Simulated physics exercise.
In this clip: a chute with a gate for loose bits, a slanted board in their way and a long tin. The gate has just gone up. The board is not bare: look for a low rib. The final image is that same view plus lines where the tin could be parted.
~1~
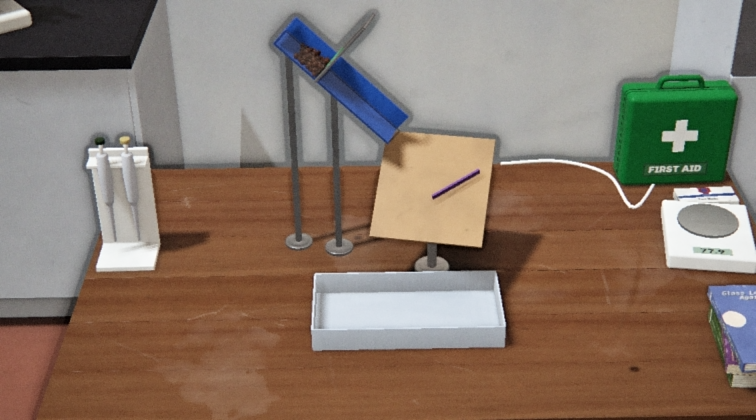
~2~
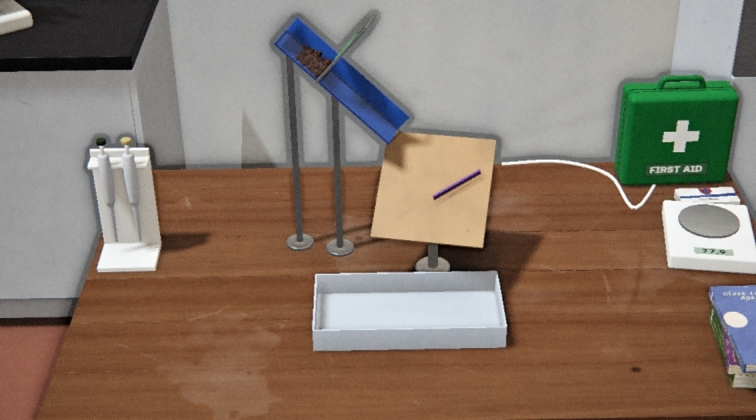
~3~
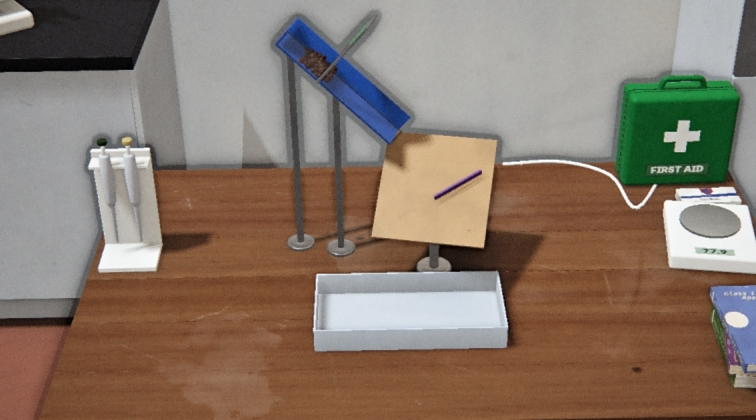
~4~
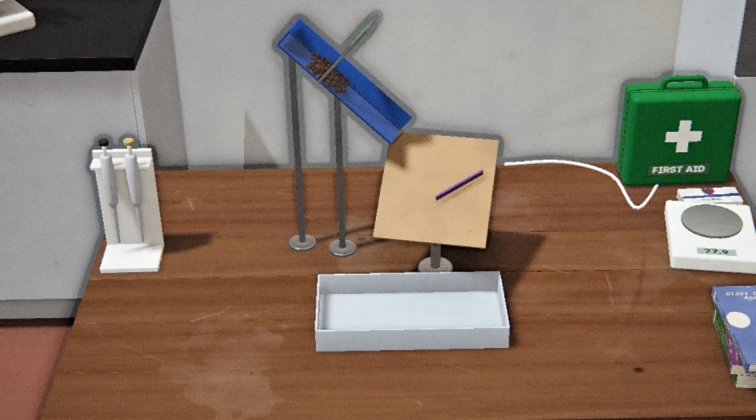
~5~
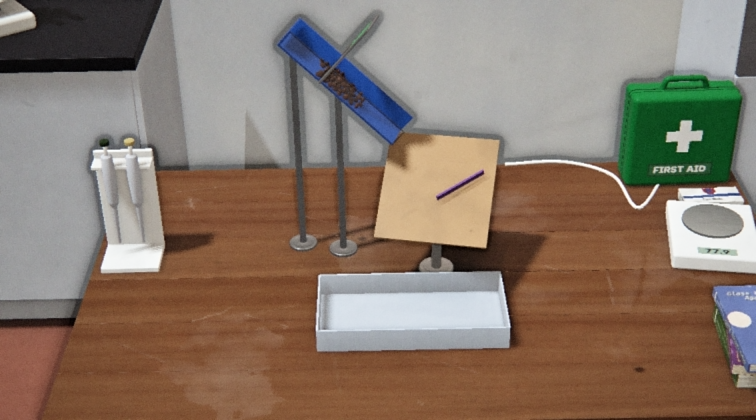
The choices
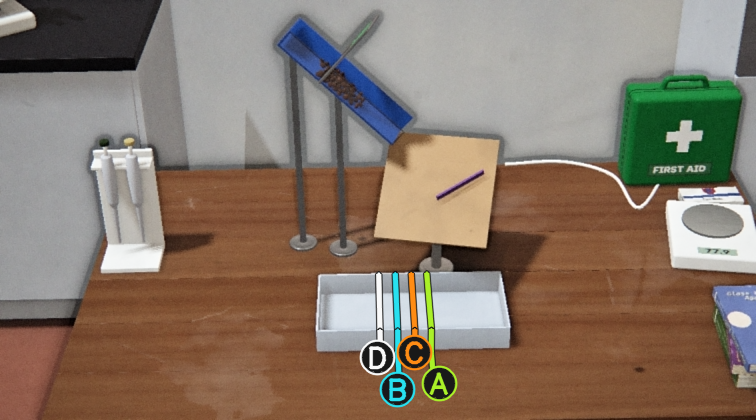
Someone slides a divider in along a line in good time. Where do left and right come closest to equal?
C.
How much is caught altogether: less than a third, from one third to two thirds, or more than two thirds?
About that: More than two thirds.
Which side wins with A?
The left side.
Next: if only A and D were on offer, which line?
That would be A.
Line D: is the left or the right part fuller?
Right.
On the marked copy, line A crosses the front rim at (431, 329); line B crosses the front rim at (397, 329); line C crosses the front rim at (414, 329); line D crosses the front rim at (379, 330).
If A is chosen, of what is caught, the bulk on the left of the divider, close to a quarter on the right.
If B is chosen, of what is caught, a small share on the left of the divider, all but a few on the right.
If C is chosen, of what is caught, close to a third on the left of the divider, close to two thirds on the right.
If D is chosen, of what is caught, only a few on the left of the divider, all but a few on the right.
